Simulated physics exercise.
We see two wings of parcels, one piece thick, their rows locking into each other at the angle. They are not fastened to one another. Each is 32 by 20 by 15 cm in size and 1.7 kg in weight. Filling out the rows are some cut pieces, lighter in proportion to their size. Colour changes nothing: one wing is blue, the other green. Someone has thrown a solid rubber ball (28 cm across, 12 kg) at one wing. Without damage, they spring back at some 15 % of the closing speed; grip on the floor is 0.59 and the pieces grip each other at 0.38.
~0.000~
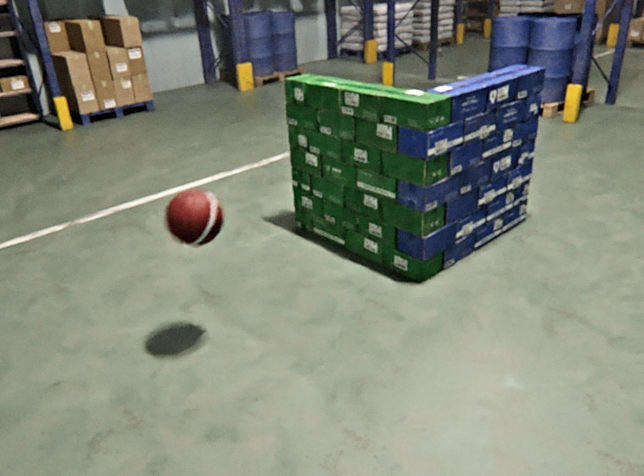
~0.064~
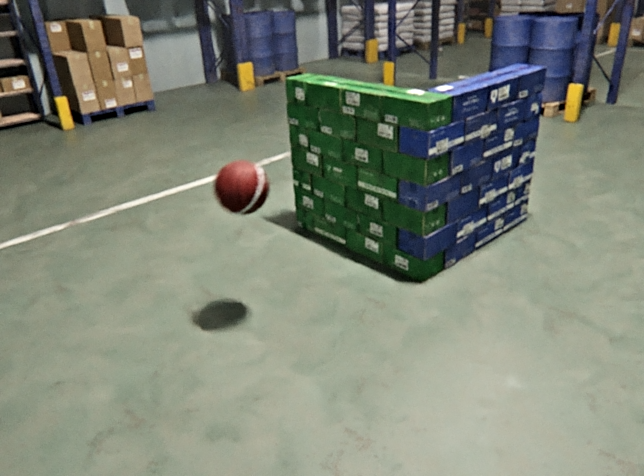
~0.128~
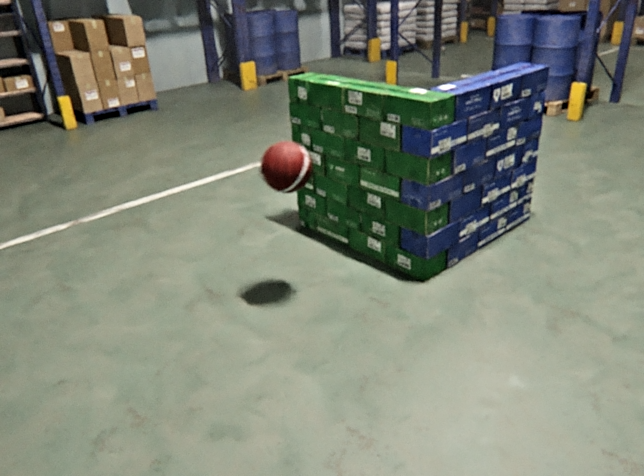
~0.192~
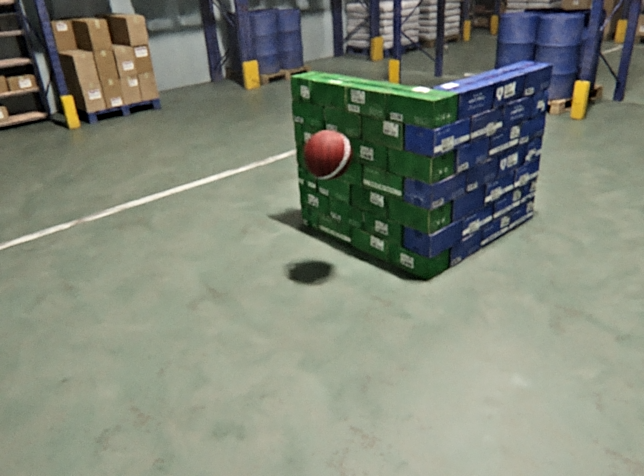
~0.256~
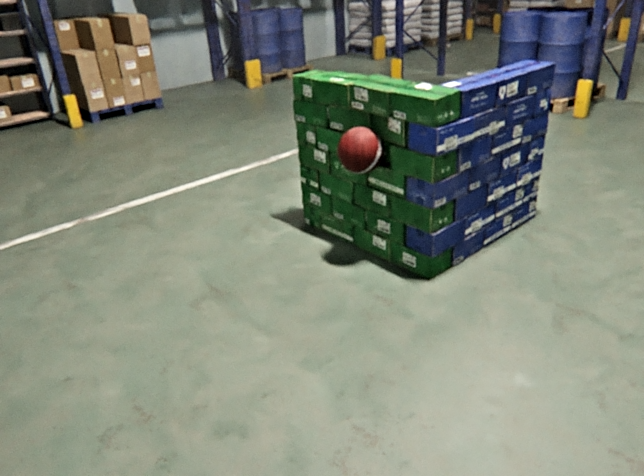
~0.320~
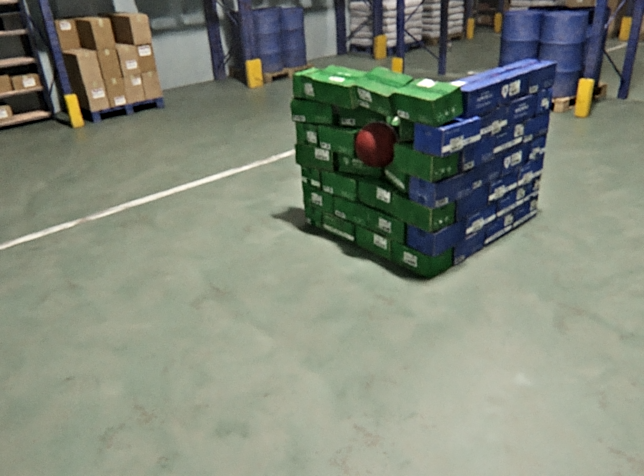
In a warehouse, a red ball with a white stripe flew rightward into the green side of a cornered wall of green and blue boxes, pushing in and tilting several green ones.
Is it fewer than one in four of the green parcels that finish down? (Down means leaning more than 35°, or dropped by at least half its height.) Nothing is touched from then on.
No, it is more than one in four.
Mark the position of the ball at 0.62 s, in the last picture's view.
(408, 165), roughly.
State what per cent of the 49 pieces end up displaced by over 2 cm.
55 percent.
By 0.42 s, ball still moving; 1 of the 25 green parcels down (1 of 49 in all colours); top green parcel moved 41 mm; top blue parcel moved 50 mm.
By 0.62 s, ball still moving; 7 of the 25 green parcels down (7 of 49 in all colours); top green parcel moved 51 mm; top blue parcel moved 7 cm.
By 0.92 s, ball still moving; 9 of the 25 green parcels down (9 of 49 in all colours); top green parcel moved 53 mm; top blue parcel moved 7 cm.
By 1.40 s, ball still moving; 9 of the 25 green parcels down (9 of 49 in all colours); top green parcel moved 52 mm; top blue parcel moved 7 cm.
When it is over (2.8 s), ball rolling away; 9 of the 25 green parcels down (9 of 49 in all colours); top green parcel moved 51 mm; top blue parcel moved 7 cm. That is 36 per cent. In pixels of the last frame, middles, top green parcel near (310, 84), top blue parcel near (478, 98).
